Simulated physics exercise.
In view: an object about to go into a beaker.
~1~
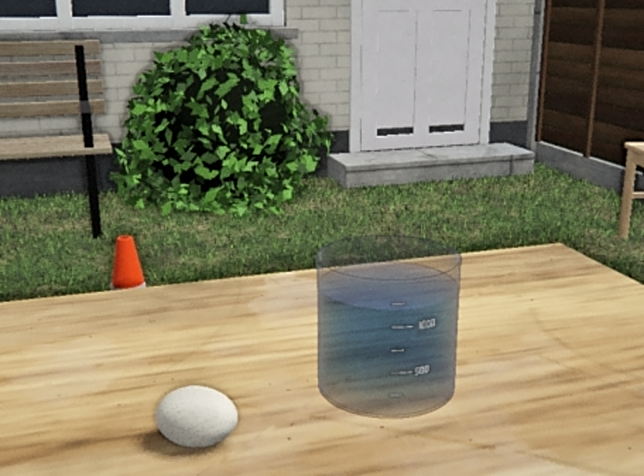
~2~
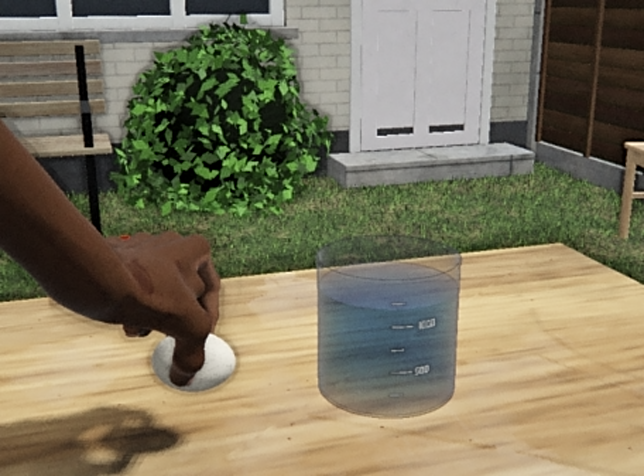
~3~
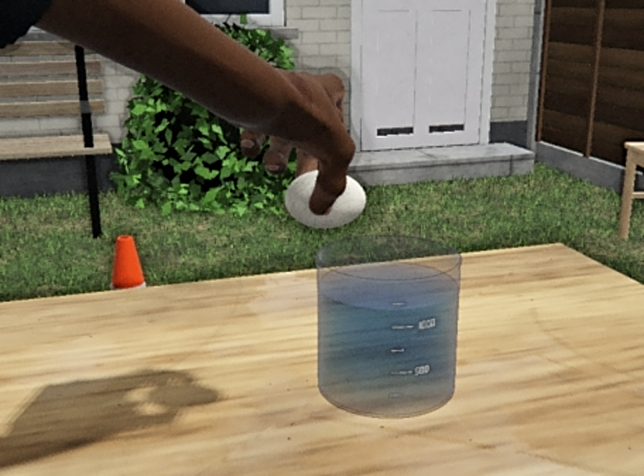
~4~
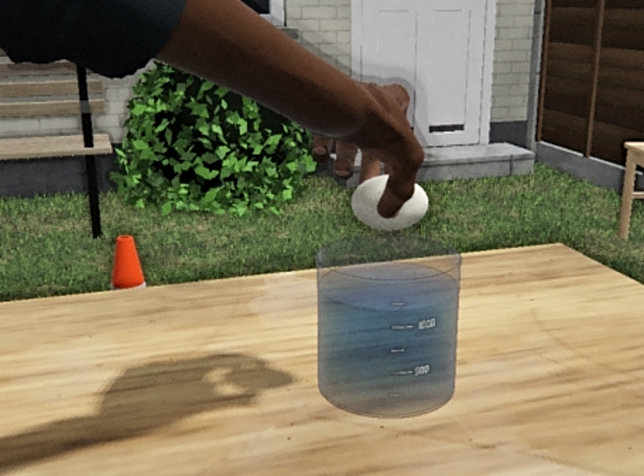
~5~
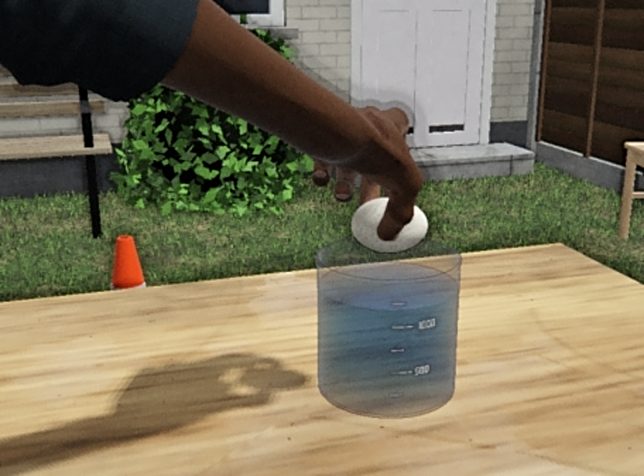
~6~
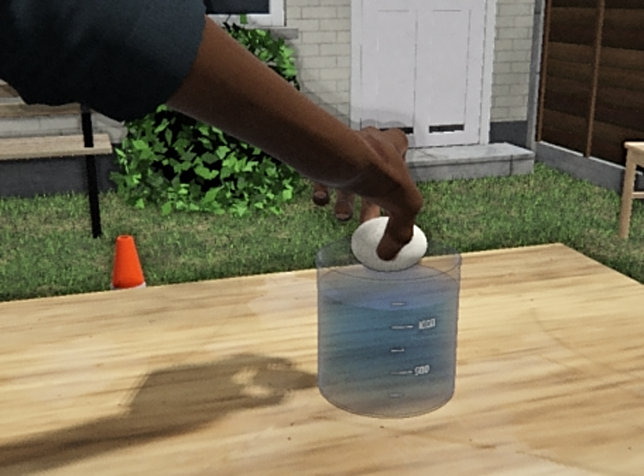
In a grassy back garden, a fixed camera looks slightly down on a pale wooden table, with a brick wall, white door, leafy bush and bench behind. A white egg lies at left beside a clear beaker of bluish water, an orange cone beyond. A dark-sleeved arm reaches in from the left, picks up the egg, carries it rightward above the beaker and lowers it to the rim.
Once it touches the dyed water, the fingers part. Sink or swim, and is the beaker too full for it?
The thing goes to the bottom; the beaker has room for it.
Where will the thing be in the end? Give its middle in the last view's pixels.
Around (386, 358).
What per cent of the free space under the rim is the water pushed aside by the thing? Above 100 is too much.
About 30 per cent.
A moment on, the egg enters the dyed water; the beaker is about three quarters full.
Further on, the egg goes on down; the beaker is about three quarters full.
When it is over, the egg rests at the bottom; the beaker is about three quarters full; none went over.
